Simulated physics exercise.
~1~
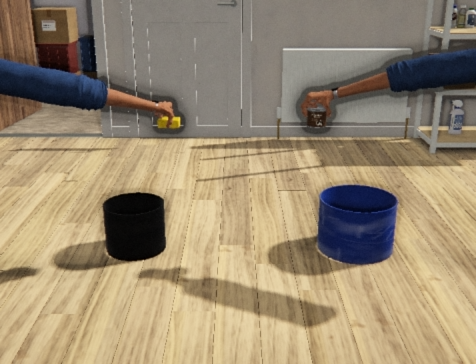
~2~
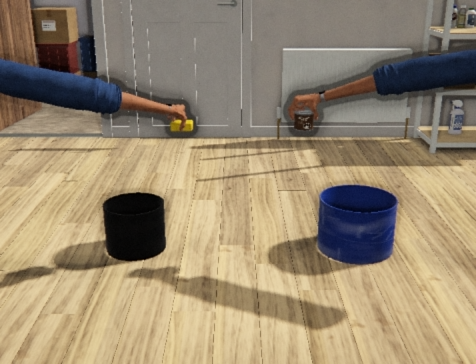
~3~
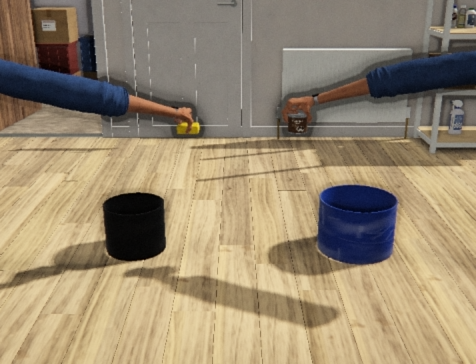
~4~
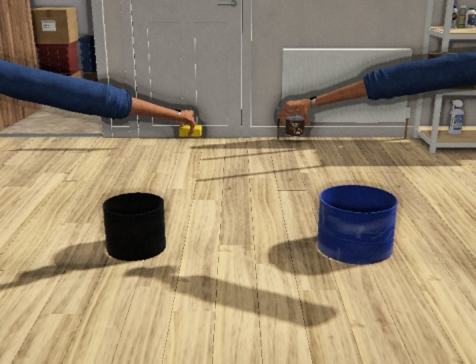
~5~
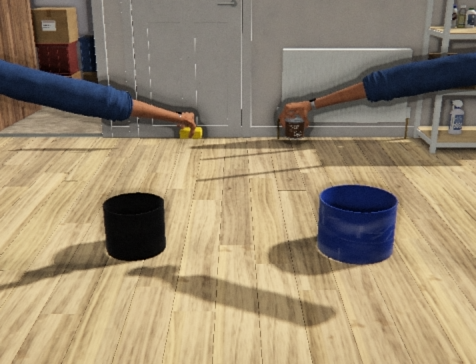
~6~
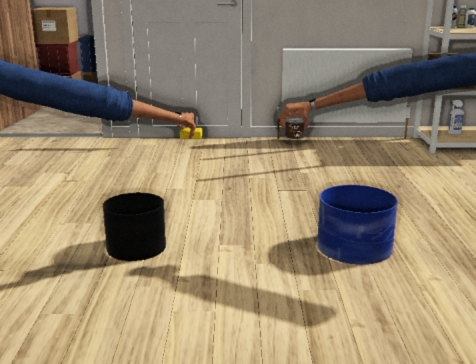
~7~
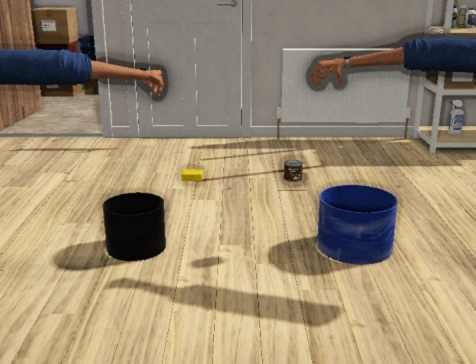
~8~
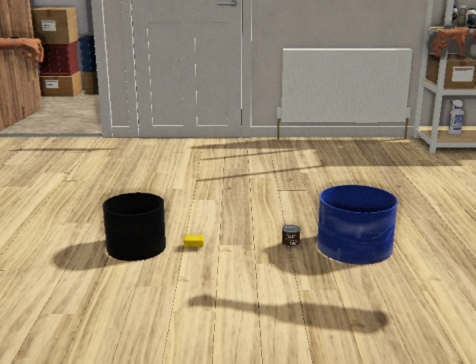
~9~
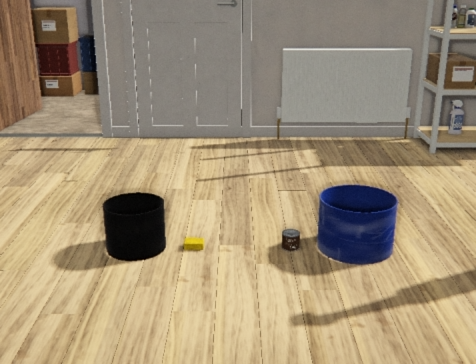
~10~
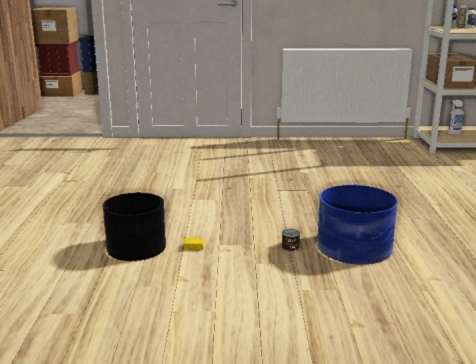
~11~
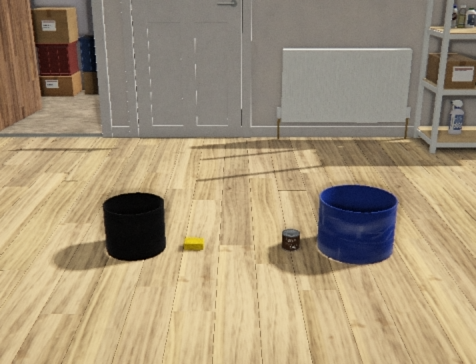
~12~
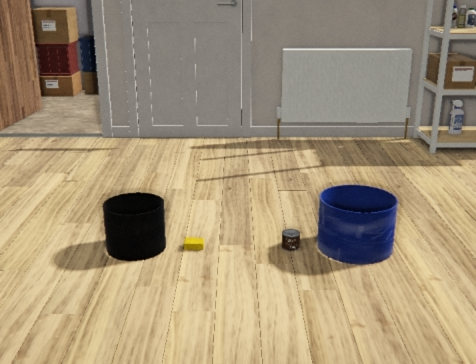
In a room with a pale wooden floor, two hands held a yellow sponge and a small brown tin, moved them inward, then let go and drew back. Both things fell and came to rest on the floor between the black bin and the blue bucket.
